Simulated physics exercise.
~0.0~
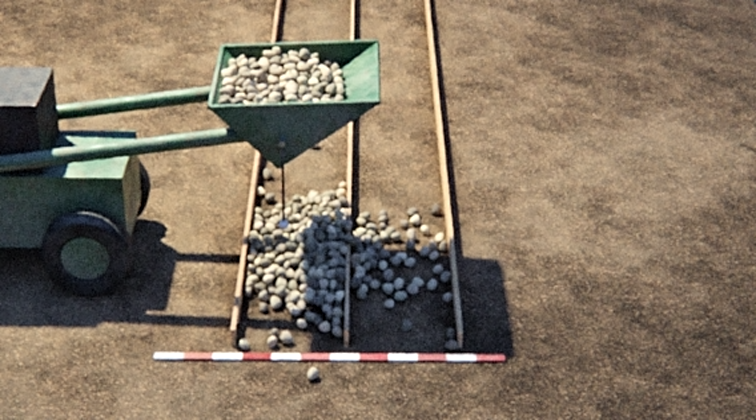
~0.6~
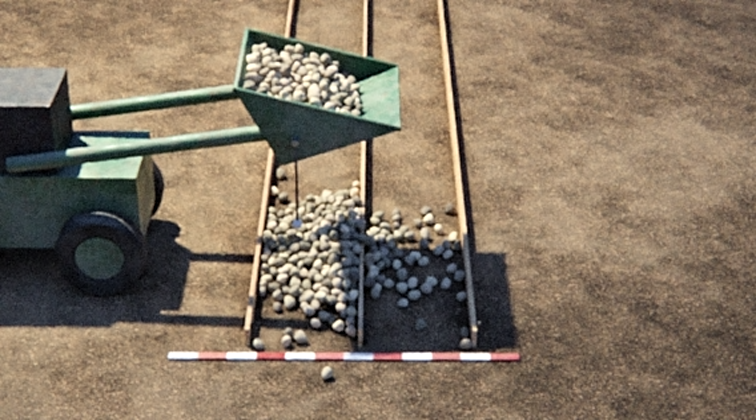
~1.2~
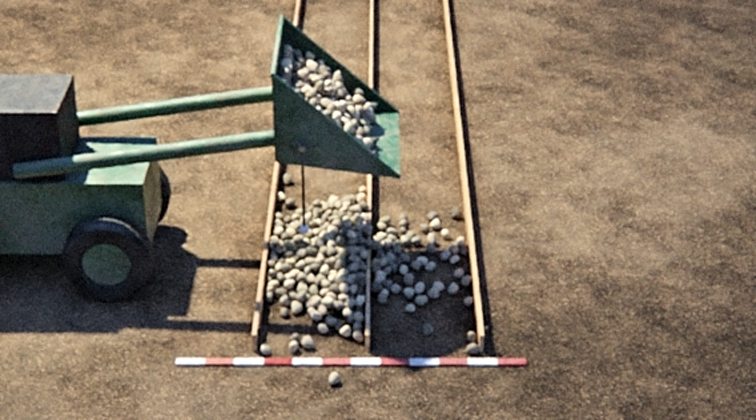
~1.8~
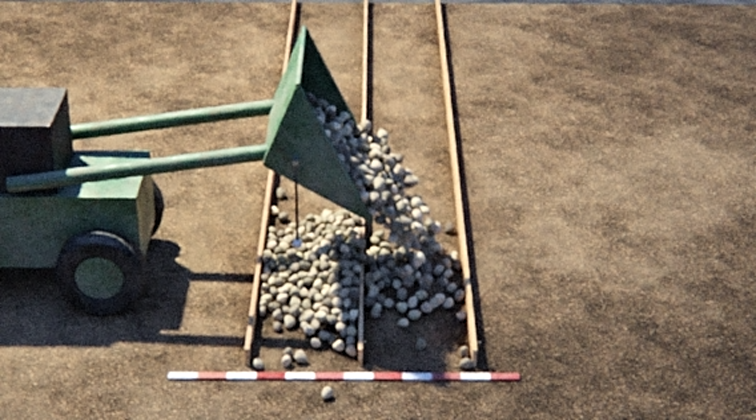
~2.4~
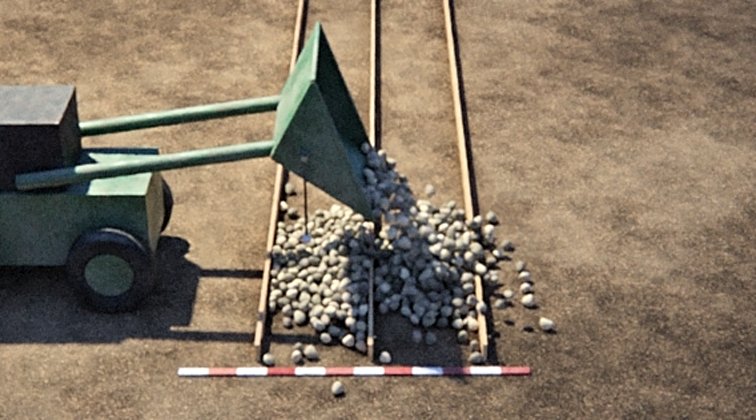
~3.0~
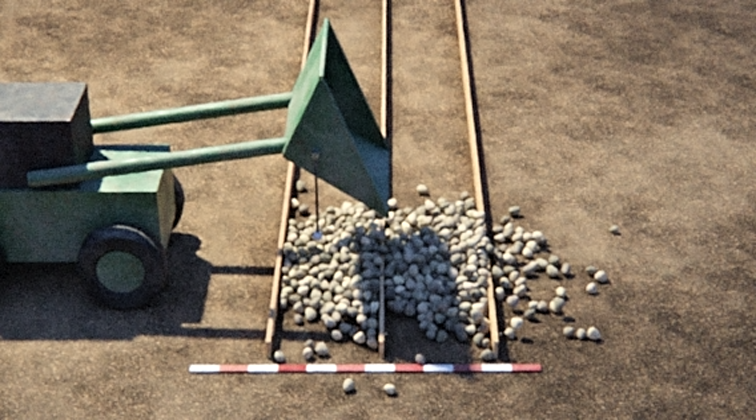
Green loader tipping its raised bucket to the right, pouring pale stones onto an earlier pile until some scatter past the last board.
